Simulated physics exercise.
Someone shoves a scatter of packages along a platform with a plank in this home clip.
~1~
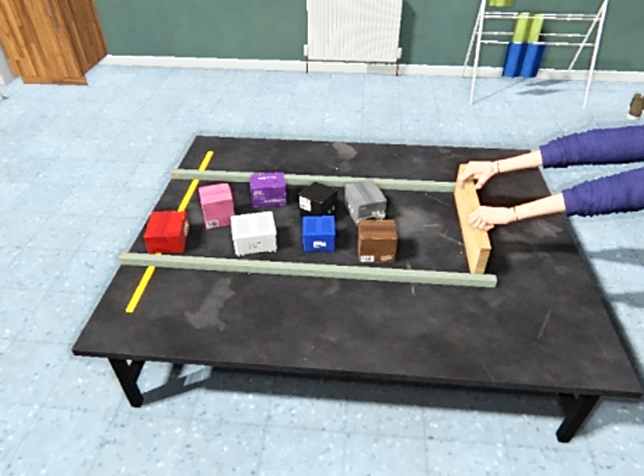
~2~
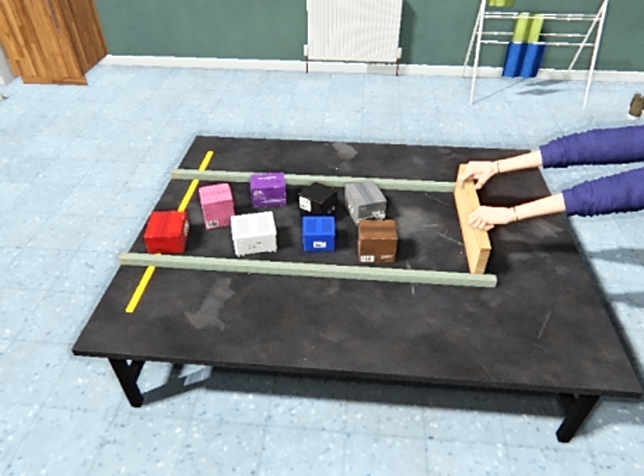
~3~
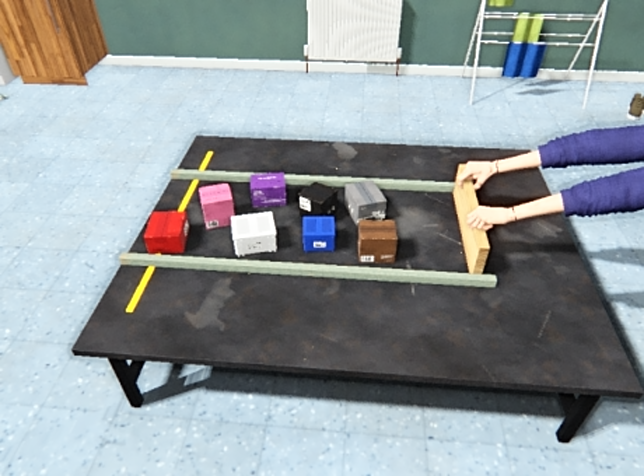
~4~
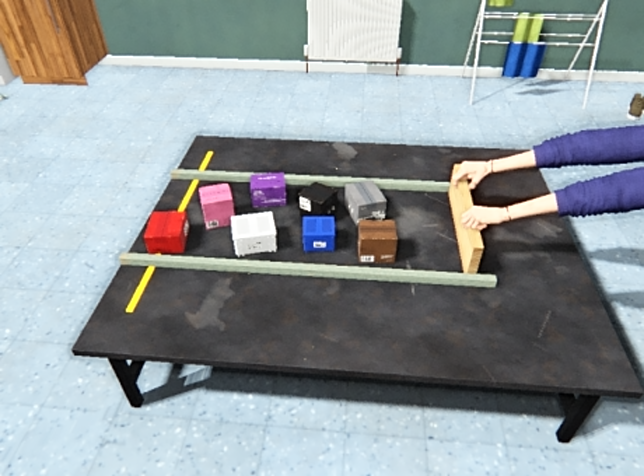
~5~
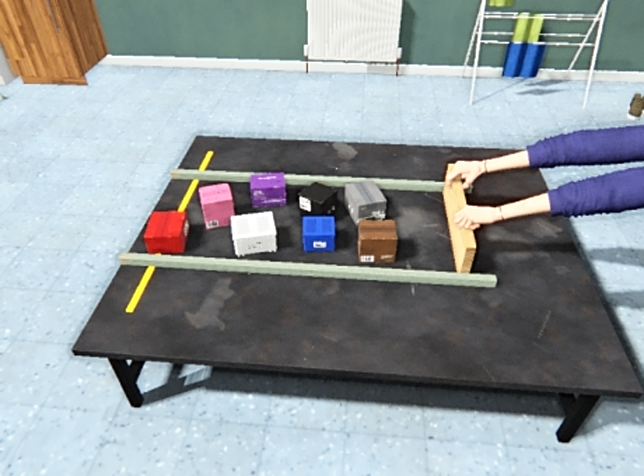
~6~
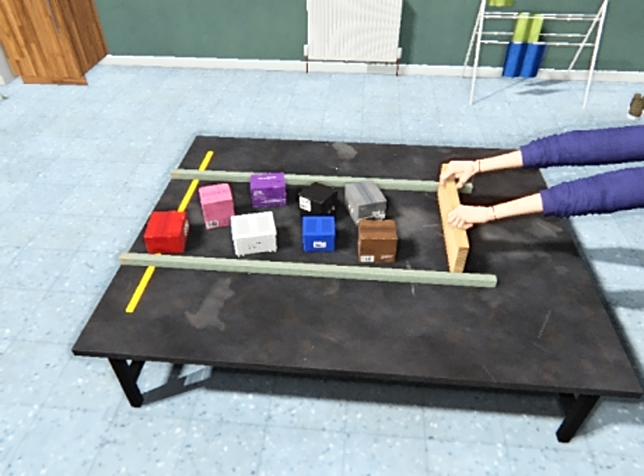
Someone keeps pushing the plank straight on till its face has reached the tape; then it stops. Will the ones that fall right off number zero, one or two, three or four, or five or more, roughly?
Fallen: Five or more.
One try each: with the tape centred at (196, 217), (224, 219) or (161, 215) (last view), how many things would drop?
It would be 3, 2 and 8.
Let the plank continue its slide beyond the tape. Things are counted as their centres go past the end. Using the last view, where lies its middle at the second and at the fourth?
(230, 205), later (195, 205).
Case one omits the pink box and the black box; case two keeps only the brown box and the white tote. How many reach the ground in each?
You'd count 4 the first time and 4 the second time.
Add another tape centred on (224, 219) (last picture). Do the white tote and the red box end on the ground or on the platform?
Outcome - white tote: It leaves the top; red box: It leaves the top.
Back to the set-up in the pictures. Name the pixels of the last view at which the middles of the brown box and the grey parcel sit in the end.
Final positions: Near (146, 228); near (170, 191).
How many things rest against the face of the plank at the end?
2 in contact.
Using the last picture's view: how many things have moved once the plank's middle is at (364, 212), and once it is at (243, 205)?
4, then 8.
Soon after, none off yet; red box at rest near (168, 232); pink box at rest near (218, 206); white tote displaced a little near (246, 233).
In the end, the number that fall off is five or more; gone, blue tote, black box, purple box, white tote, pink box and red box.
